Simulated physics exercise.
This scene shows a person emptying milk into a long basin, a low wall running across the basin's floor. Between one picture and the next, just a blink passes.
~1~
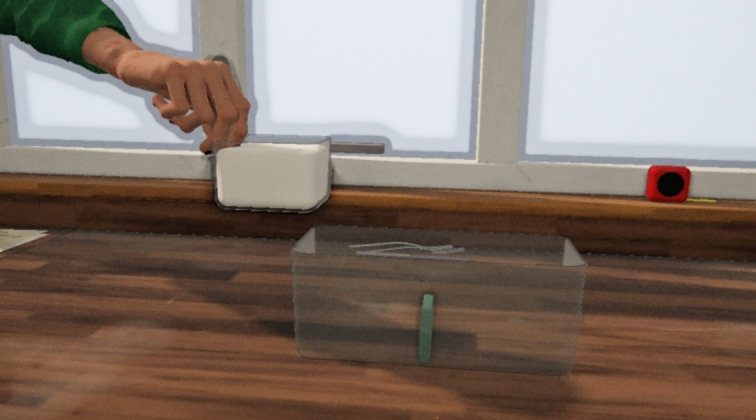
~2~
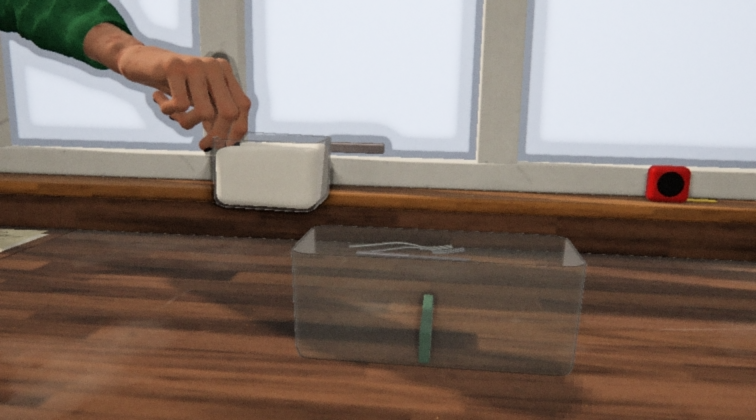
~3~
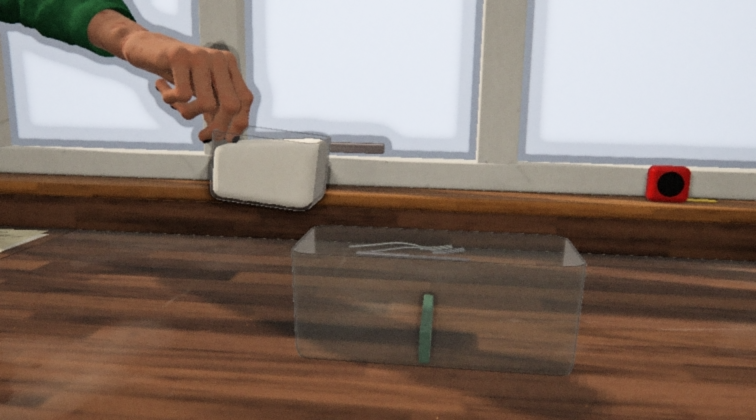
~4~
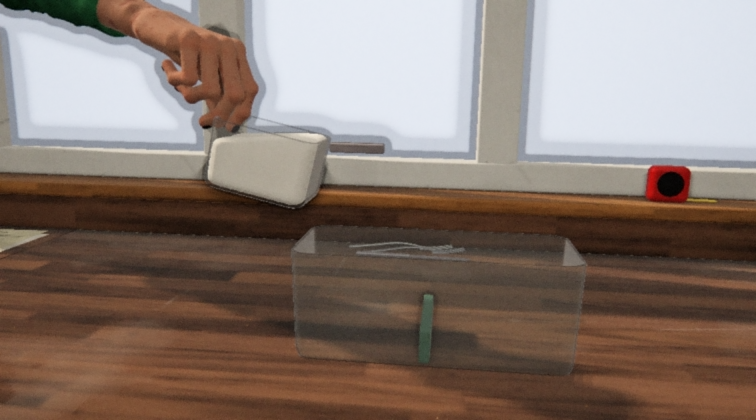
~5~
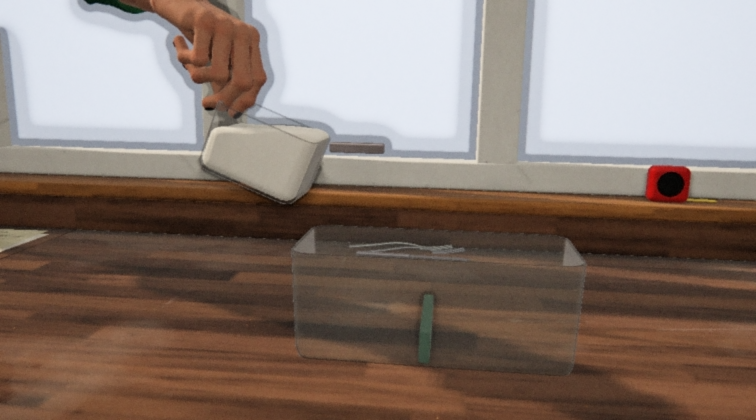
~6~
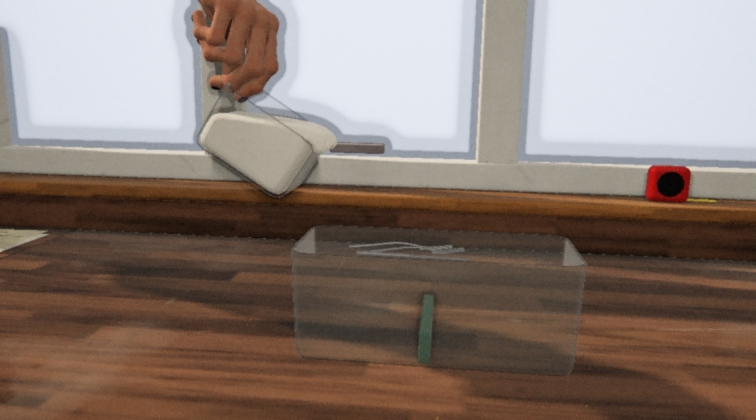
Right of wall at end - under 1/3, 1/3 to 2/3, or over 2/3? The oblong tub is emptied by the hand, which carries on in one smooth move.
1/3 to 2/3.
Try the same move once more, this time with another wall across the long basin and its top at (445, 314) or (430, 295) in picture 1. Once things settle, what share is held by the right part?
Try one about 20 %, try two about 30 %.
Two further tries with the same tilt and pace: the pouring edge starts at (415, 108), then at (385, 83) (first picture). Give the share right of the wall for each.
Estimate: 80 per cent, then 80 per cent.
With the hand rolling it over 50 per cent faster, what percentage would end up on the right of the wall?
I'd estimate about 45 percent ends up there.
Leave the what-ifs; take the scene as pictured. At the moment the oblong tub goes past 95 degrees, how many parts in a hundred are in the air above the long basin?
Something like 50 per cent of it.
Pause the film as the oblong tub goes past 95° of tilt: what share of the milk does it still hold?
Near 35 in a hundred still remains.
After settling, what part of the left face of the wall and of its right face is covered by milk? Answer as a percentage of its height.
About 50 on the left and about 40 on the right.
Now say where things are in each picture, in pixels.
In the first frame, tilt 0°; pouring edge (324, 142); surface from (230, 147) to (323, 150); the long basin's rim runs from (303, 240) to (576, 252); the wall's top is at (427, 314).
In the second frame, tilt 1°; pouring edge (324, 142); surface from (229, 147) to (323, 149).
In the third frame, tilt 6°; pouring edge (324, 142); surface from (229, 144) to (323, 144).
In the fourth frame, tilt 13°; pouring edge (323, 142); surface from (227, 137) to (324, 139).
In the fifth frame, tilt 22°; pouring edge (323, 142); surface from (225, 129) to (325, 136); 1 per cent is over the edge.
In the sixth frame, tilt 33°; pouring edge (322, 143); surface from (221, 120) to (323, 134); 4 per cent is over the edge.
A moment on, the oblong tub is tipped on its side and 33 per cent is still to pour, 19 is left of the wall and 0 right of it.
Next, the oblong tub is tipped right over and 3 per cent is still to pour, 39 is left of the wall and 49 right of it.
Then the oblong tub is tipped right over and 0 per cent is still to pour, 52 is left of the wall and 45 right of it.
Later the oblong tub is tipped right over and 0 per cent is still to pour, 52 is left of the wall and 46 right of it.
Finally, 52 per cent lies left of the wall, 46 right of it and 2 outside.
